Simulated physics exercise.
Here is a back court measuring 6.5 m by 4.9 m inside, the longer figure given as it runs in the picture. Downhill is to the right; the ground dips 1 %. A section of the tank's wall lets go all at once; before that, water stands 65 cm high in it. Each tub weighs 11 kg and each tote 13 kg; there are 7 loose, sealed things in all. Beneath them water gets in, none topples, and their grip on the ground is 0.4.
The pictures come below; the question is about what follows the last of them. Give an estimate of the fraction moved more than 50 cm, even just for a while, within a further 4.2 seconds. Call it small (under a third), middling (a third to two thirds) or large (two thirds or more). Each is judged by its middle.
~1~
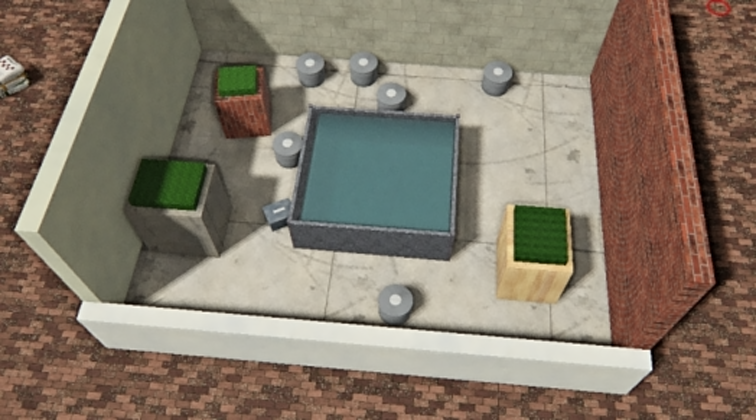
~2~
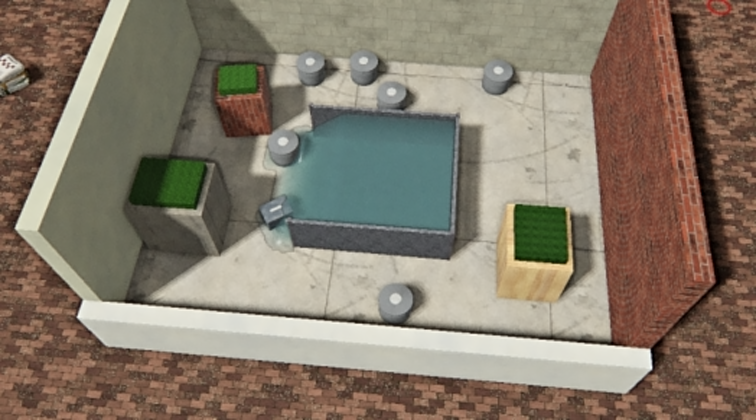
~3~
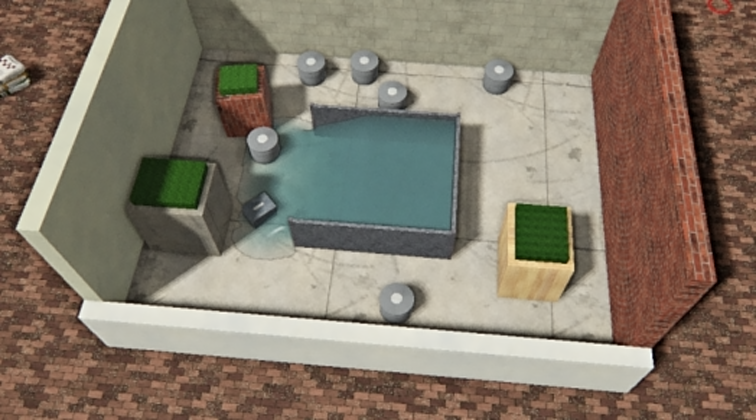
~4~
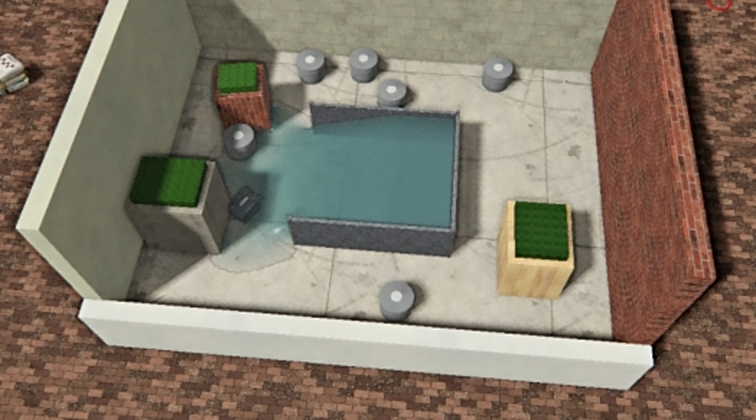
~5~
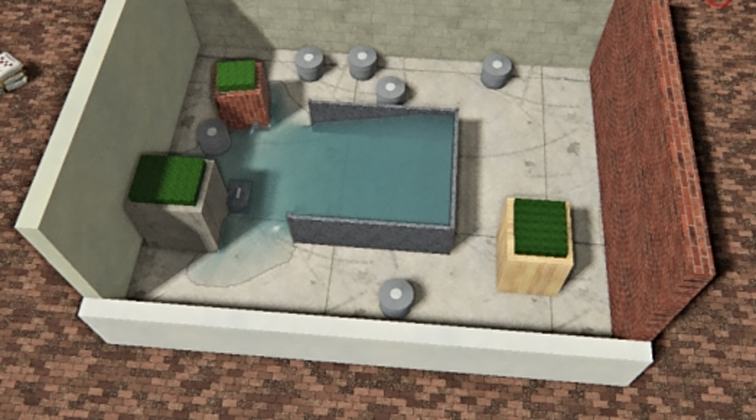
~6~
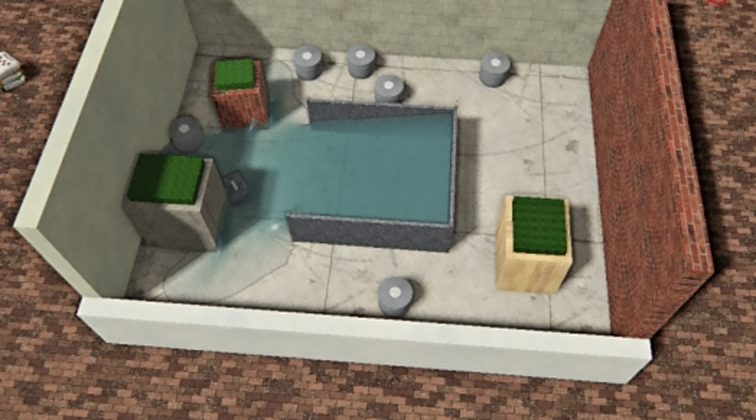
Large, two thirds or more.
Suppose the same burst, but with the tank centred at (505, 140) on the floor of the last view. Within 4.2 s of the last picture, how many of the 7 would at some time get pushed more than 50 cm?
In that case the number is 5.
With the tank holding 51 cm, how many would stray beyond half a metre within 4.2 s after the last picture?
That would give 6.
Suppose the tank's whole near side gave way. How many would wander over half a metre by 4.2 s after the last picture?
That gives 4 of them.
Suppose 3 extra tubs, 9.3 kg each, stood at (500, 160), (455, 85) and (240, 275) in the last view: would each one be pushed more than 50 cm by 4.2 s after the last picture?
Result, in sequence: Below the mark / above the mark / above the mark.
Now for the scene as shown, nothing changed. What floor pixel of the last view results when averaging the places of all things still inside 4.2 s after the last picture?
The centre is close to (491, 142).
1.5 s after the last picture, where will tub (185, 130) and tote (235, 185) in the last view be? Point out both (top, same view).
About (239, 42) for the first and (162, 164) for the second.
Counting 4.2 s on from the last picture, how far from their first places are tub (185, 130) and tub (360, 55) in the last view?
In that order: 400 cm, 300 cm.
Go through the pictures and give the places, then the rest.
In the first frame, a tub at (287, 143), on the bottom; a tote at (279, 211) rests on the ground; 3.9 m2 under water; 0 of 7 have shifted.
In the second frame, a tub at (283, 142), on the bottom, 7 cm from its start; a tote at (276, 209) rests on the ground, 5 cm from its start; water covers 4.8 m2; 2 of 7 have shifted.
In the third frame, a tub at (262, 139), on the bottom, 39 cm from its start; a tote at (259, 207) rests on the ground, 31 cm from its start; 5.9 m2 under water; 2 of 7 have shifted.
In the fourth frame, a tub at (238, 136), on the bottom, 74 cm from its start; a tote at (244, 201) rests on the ground, 53 cm from its start; water covers 7.1 m2; 2 of 7 have shifted.
In the fifth frame, a tub at (212, 132) rests on the ground, 113 cm from its start; a tote at (239, 193) rests on the ground, 62 cm from its start; 8.2 m2 under water; 2 of 7 have shifted.
In the sixth frame, a tub at (184, 129), on the bottom, 153 cm from its start; a tote at (235, 186), on the bottom, 68 cm from its start; water covers 9.2 m2; 2 of 7 have shifted.
Then, 0.4 s after the last picture 2 of 7 are over 50 cm from their spots; 2 afloat.
Then, 1.5 s after the last picture 2 of 7 are over 50 cm from their spots; 2 afloat.
Then, 2.8 s after the last picture 4 of 7 are over 50 cm from their spots; 3 afloat.
Then, 4.2 s after the last picture 7 of 7 are over 50 cm from their spots, and 7 have been at some point; 5 afloat.
